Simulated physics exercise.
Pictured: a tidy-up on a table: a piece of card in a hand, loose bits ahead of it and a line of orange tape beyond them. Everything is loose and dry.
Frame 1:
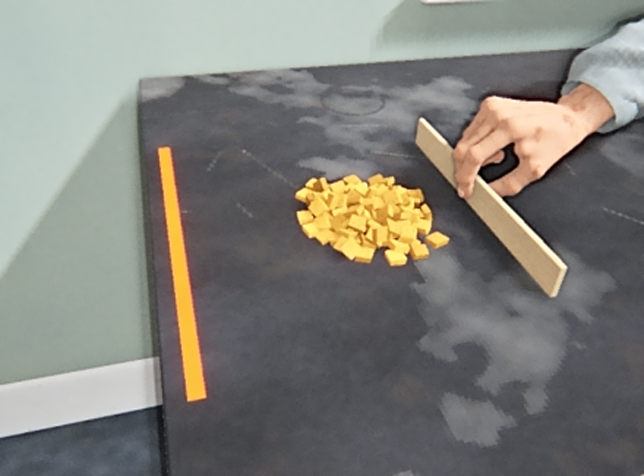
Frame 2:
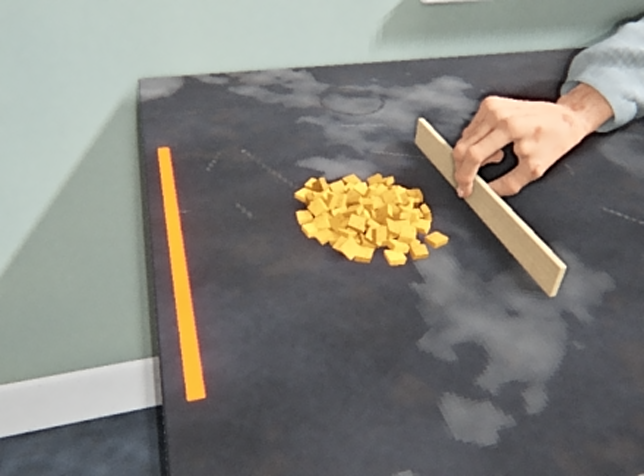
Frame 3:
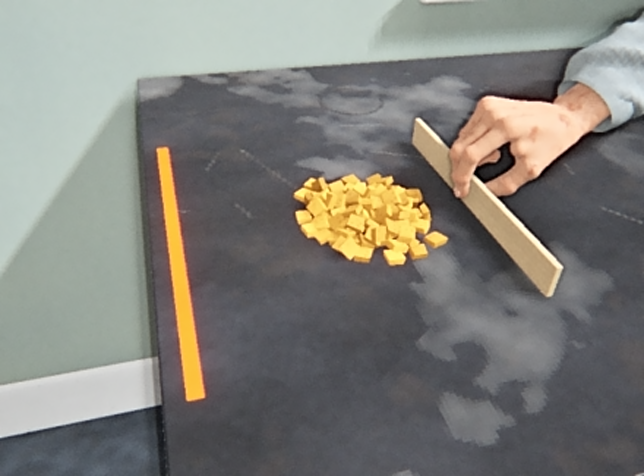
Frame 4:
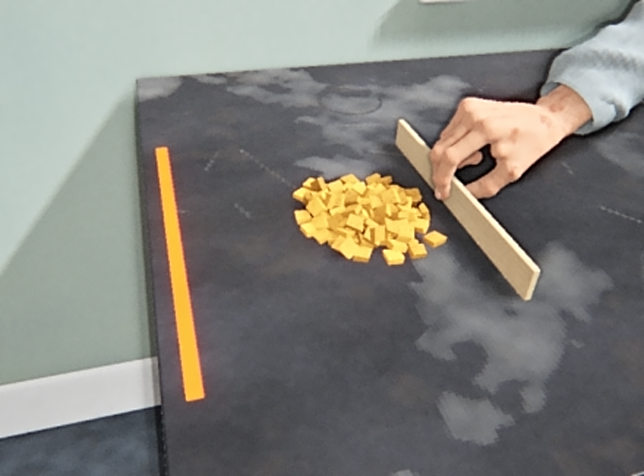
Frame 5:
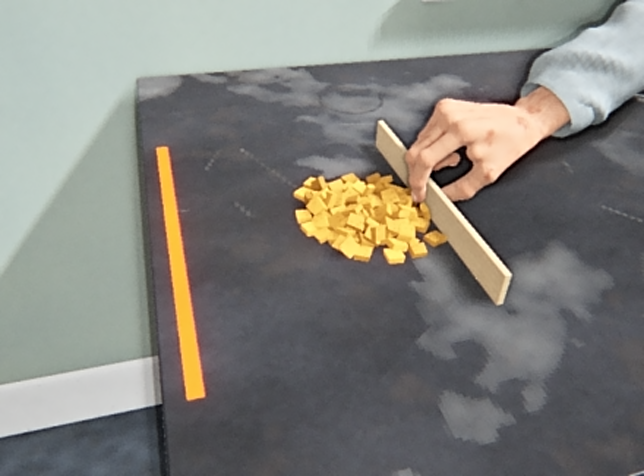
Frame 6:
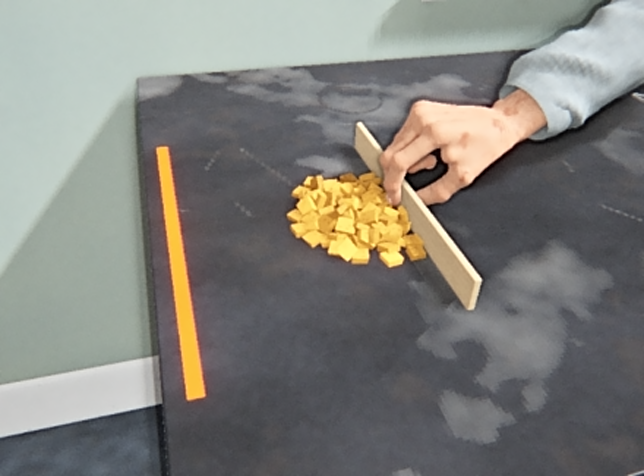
At first, a hand holds a thin, pale strip of card upright and still on a dark tabletop, to the right of a heap of small yellow pieces, with orange tape near the left edge. Then the hand slides the card left until it meets the heap and pushes the pieces slightly leftward, bunching them together.
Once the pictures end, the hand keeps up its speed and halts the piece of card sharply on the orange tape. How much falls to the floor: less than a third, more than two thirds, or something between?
Above two thirds.
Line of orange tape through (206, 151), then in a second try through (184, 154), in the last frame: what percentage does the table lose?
You'd see some 40 in a hundred first, and then 70 in a hundred.
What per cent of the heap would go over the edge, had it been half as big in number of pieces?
Estimate: Around 90 %.
Just after the last frame, piece of card still moving, near (287, 202); heap all on the table, its front near (178, 249).
A moment on, piece of card stopped at the orange tape; heap the larger part over the edge.
When it is over, piece of card stopped at the orange tape; heap the larger part over the edge.
